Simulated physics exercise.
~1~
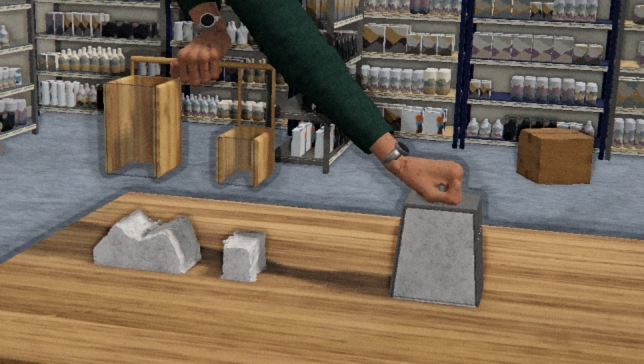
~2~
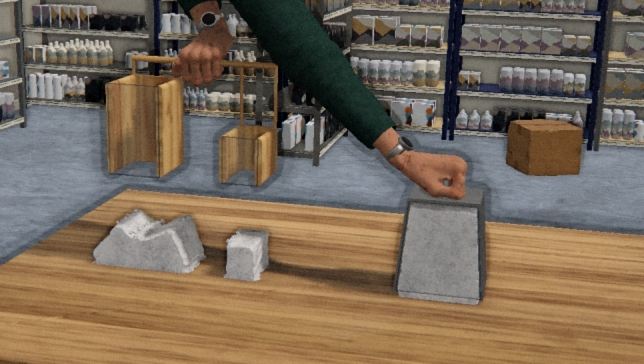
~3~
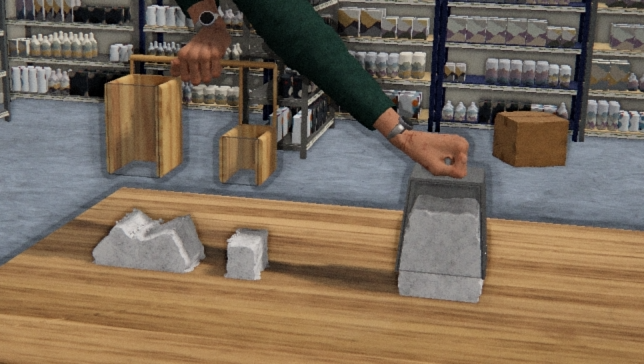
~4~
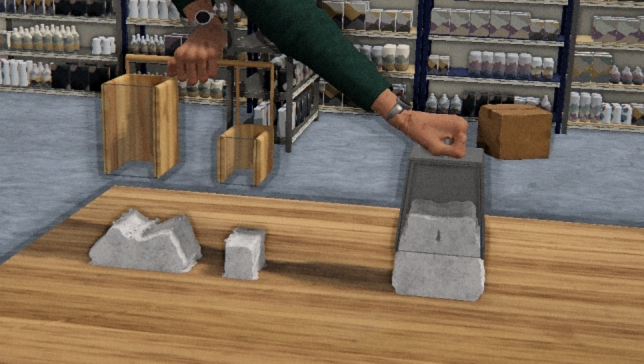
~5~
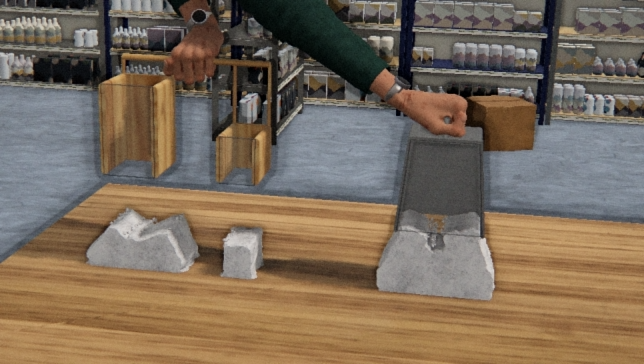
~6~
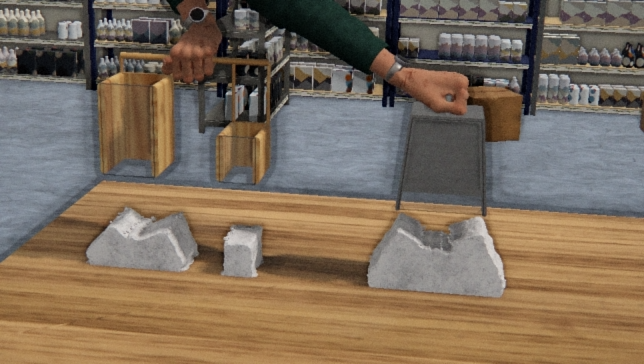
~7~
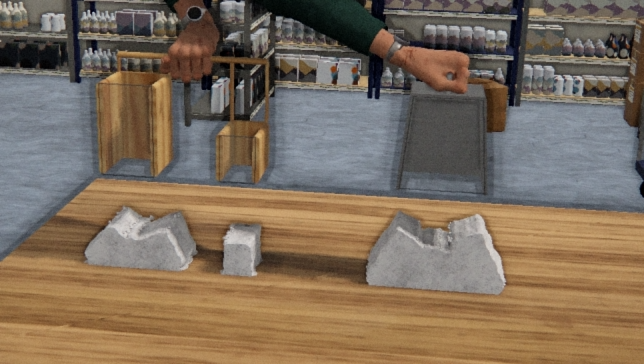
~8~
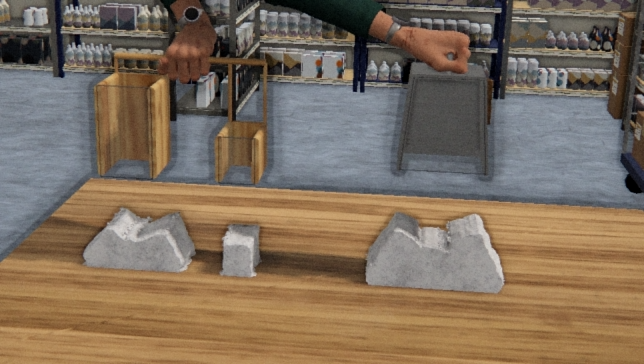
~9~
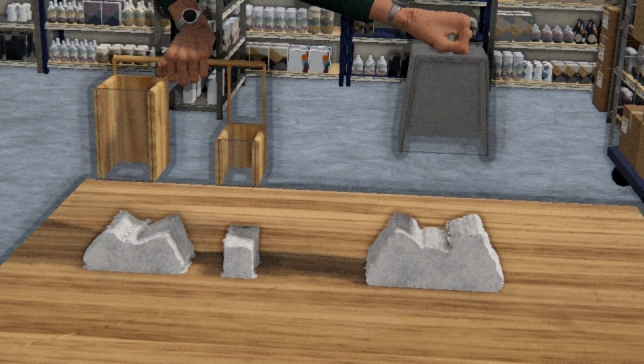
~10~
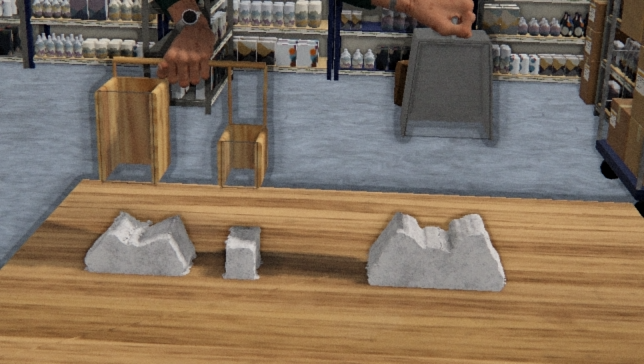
A hand at the end of a green sleeve grips a tapered grey tin standing on the right of a wooden table, while another hand holds two joined wooden forms at the left. The view looks slightly down across the table in a shop lined with bottle-filled shelves, drifting gently sideways. Two pale grey lumps of packed snow sit to the left. The tin is drawn straight up, and the snow beneath slumps and spreads at its base. As the tin clears it, a wide block with a notched, two-peaked top remains, standing while the tin hangs above.
